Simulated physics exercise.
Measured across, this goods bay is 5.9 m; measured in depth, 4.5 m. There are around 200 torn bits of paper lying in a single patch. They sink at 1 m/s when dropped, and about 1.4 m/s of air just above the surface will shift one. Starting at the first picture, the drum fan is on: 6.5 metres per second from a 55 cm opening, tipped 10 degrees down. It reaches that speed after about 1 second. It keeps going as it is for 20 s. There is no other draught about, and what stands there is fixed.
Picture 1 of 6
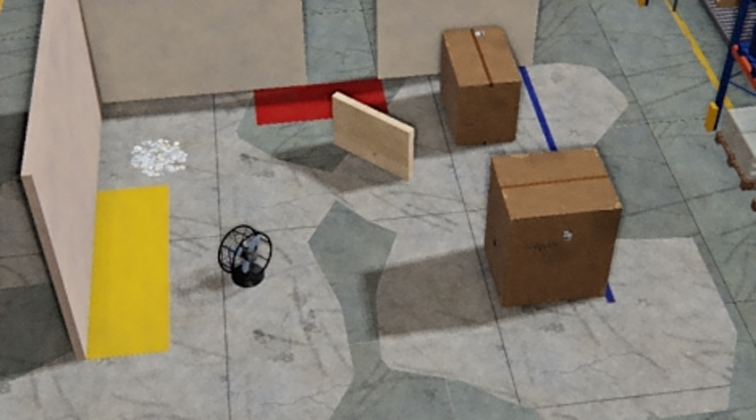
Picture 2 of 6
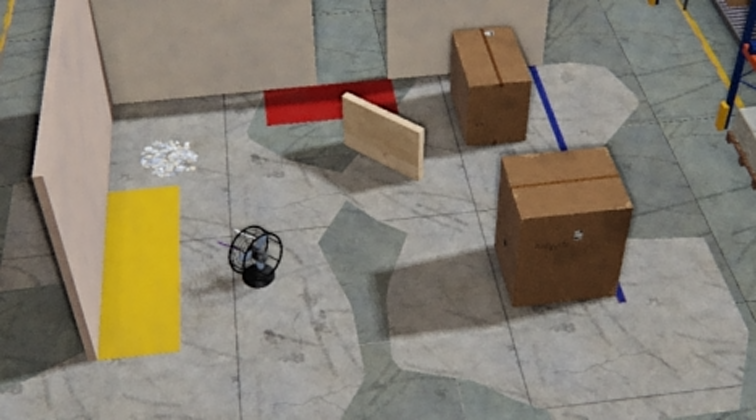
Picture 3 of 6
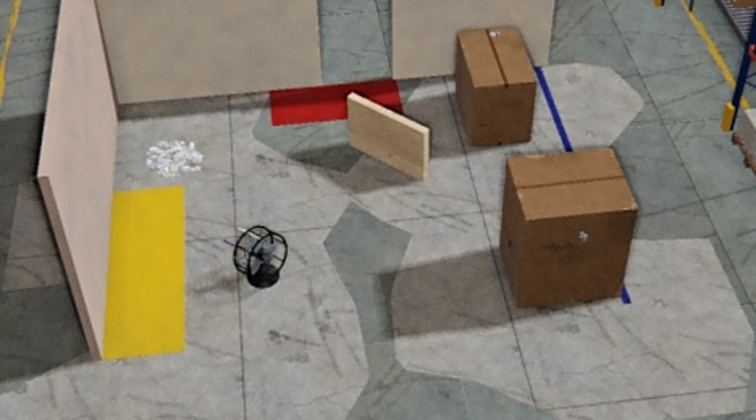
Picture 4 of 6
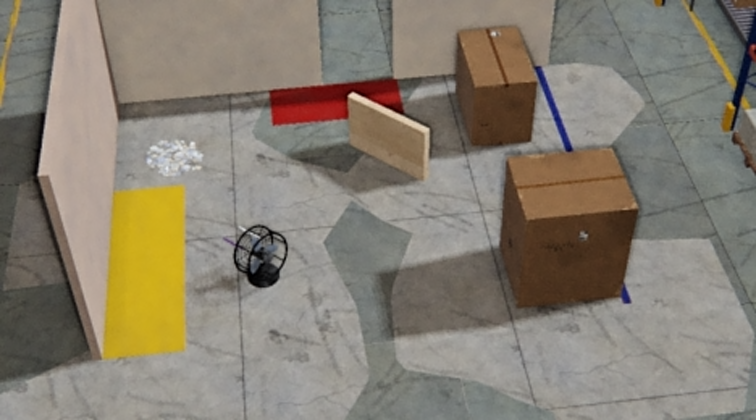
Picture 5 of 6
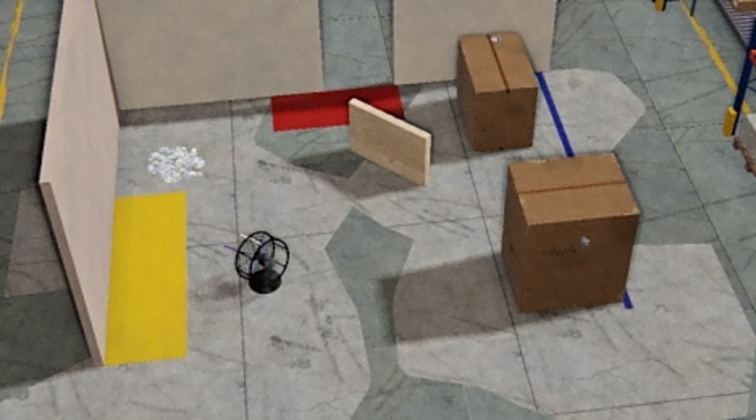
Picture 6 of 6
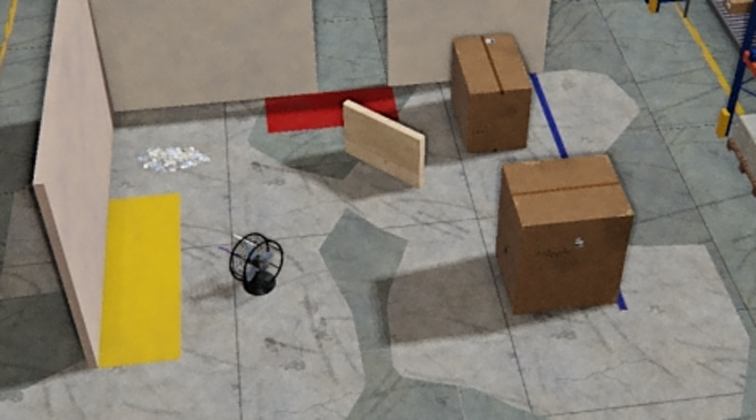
Two large brown cartons stand at the right of a grey concrete warehouse bay with pale walls, seen from high above. A small black drum fan sits left of centre, near a yellow floor patch and a heap of white paper bits, with a wooden screen, red patch and blue line beyond. The view shifts slightly, and finally the paper bits spread a little sideways.
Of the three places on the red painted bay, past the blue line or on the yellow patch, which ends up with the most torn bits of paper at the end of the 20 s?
I would say the red one.
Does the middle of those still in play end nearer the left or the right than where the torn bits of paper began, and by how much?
Net drift: Rightward, close to 2.6 m.
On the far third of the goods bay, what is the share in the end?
About 80 percent.
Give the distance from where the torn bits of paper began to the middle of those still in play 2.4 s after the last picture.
Roughly 2.4 m.
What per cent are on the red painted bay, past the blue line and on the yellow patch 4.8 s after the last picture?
80 % red, 0 % blue, 0 % yellow.
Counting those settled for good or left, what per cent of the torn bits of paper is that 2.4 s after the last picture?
About 4 per cent.
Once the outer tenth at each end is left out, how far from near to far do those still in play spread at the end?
0.4 m or thereabouts.
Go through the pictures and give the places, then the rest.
The middle of the torn bits of paper is near (159, 157), none has stirred yet and the mouth of the drum fan is at (245, 253), in the first picture.
The middle of the torn bits of paper is near (170, 158), none has stirred yet, the blue line is centred on (576, 171), the red painted bay is centred on (330, 102) and the yellow patch is centred on (142, 267), in the second picture.
The middle of the torn bits of paper is near (175, 158), none has stirred yet, the top of a screen is at (387, 113) and the top of a large carton is at (496, 56), in the third picture.
The middle of the torn bits of paper is near (175, 157) and none has stirred yet, in the fourth picture.
The middle of the torn bits of paper is near (176, 164) and none has stirred yet, in the fifth picture.
The middle of the torn bits of paper is near (172, 158), the farthest in sight from the drum fan is at (149, 150) and about 60 % have left their places, in the sixth picture.
Then, 2.4 s after the last picture the count stands so, 0 % are past the blue line, 80 % on the red painted bay and 0 % on the yellow patch; the middle of those still in play is near (331, 99).
Then, 4.8 s after the last picture the count stands so, 0 % are past the blue line, 80 % on the red painted bay and 0 % on the yellow patch; the middle of those still in play is near (340, 101).
Then, 9.4 s after the last picture the count stands so, 0 % are past the blue line, 68 % on the red painted bay and 0 % on the yellow patch; the middle of those still in play is near (356, 95).
Then, 18.4 s after the last picture, at the end, 0 % are past the blue line, 58 % on the red painted bay and 0 % on the yellow patch; the middle of those still in play is near (359, 94).
